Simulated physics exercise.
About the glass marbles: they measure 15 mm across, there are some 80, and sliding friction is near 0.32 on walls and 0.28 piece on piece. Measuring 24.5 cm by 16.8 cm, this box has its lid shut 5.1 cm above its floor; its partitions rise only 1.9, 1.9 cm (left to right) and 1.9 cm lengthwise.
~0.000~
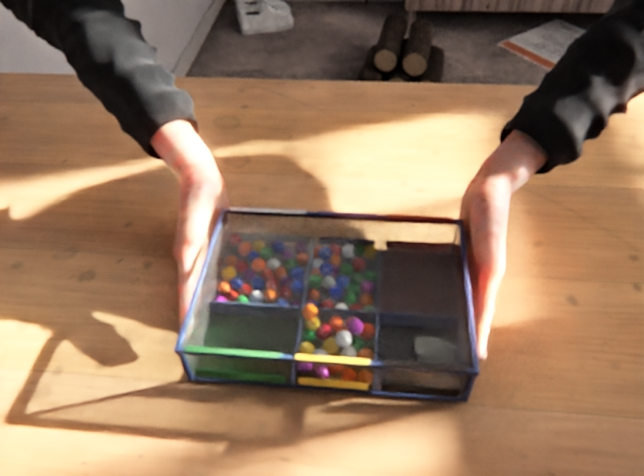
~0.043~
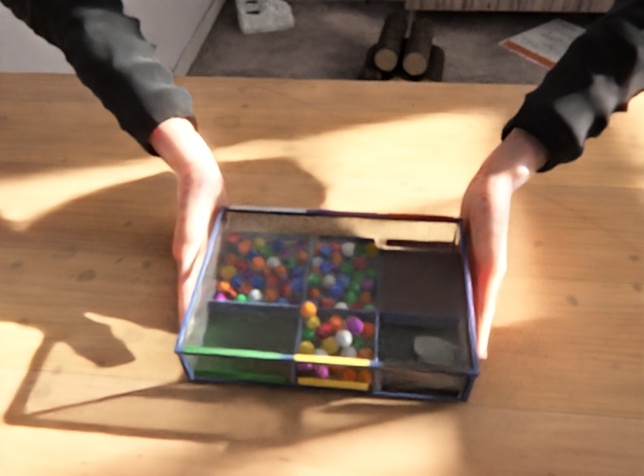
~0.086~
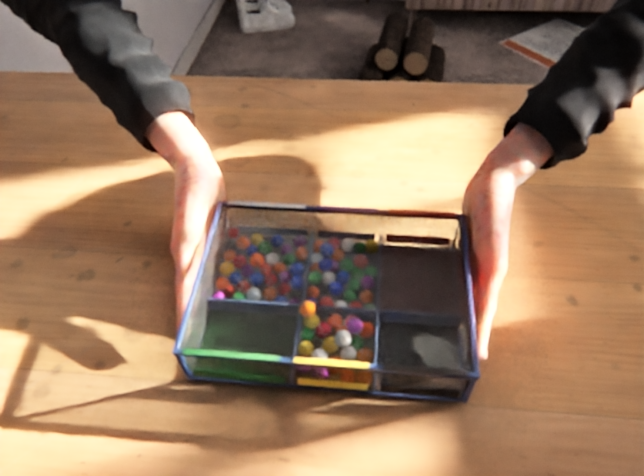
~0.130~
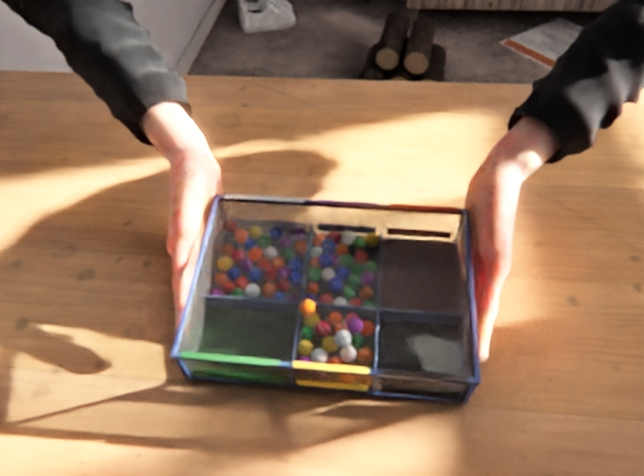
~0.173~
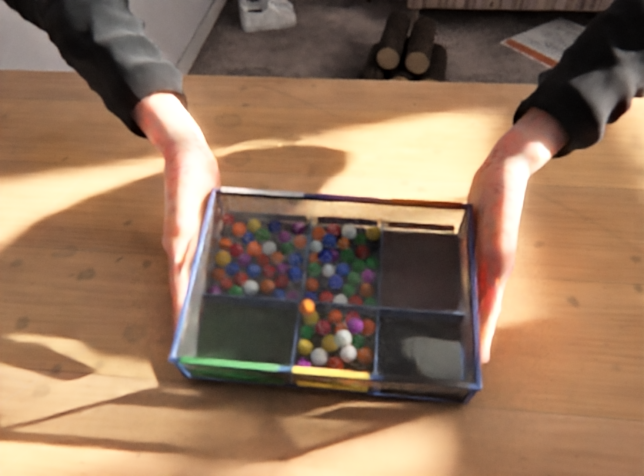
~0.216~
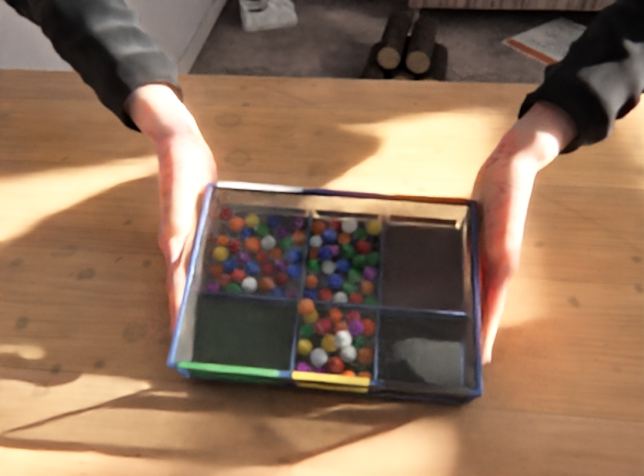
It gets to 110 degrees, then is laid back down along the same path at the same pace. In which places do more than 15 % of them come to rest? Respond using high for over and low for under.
Red low, blue low, green high, yellow high, white low, black high.
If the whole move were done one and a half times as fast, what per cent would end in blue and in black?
Result: Blue = 0 %; black = 25 %.
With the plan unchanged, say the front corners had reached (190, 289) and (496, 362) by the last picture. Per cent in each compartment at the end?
Final shares: Red 75%, blue 5%, green 0%, yellow 0%, white 0%, black 15%.
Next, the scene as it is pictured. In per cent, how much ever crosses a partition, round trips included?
That share comes to about 85 per cent.
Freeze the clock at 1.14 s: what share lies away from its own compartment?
About 45 %.
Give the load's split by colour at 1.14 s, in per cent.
Red 0, blue 15, green 20, yellow 35, white 20, black 5.
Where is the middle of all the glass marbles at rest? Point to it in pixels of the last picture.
Near (317, 352).
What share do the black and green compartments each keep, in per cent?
Black at 25 and green at 40, in per cent.
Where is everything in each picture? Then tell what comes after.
Box tilt 0 degrees, front corners at (180, 348) and (473, 370); blue 35 %, yellow 25 %, white 40 %, in the first frame.
Box tilt 1 degrees, front corners at (180, 348) and (473, 371), in the second frame.
Box tilt 3 degrees, front corners at (178, 350) and (474, 374), lowest corner right front, in the third frame.
Box tilt 8 degrees, front corners at (176, 354) and (475, 379), lowest corner right front, in the fourth frame.
Box tilt 12 degrees, front corners at (175, 358) and (476, 385), lowest corner right front, in the fifth frame.
Box tilt 17 degrees, front corners at (173, 362) and (476, 391), lowest corner right front; blue 35 %, yellow 25 %, white 40 %. Its pace works out near 110 degrees a second, in the sixth frame.
Then, at 1.14 s, tilt 110 degrees; blue 15 %, green 20 %, yellow 35 %, white 20 %, black 5 %.
After 1.75 s, tilt 49 degrees; green 40 %, yellow 35 %, black 25 %.
After 2.41 s, tilt 0 degrees; green 40 %, yellow 35 %, black 25 %.
At rest (3.4 s), red 0 %, blue 0 %, green 40 %, yellow 35 %, white 0 %, black 25 %.
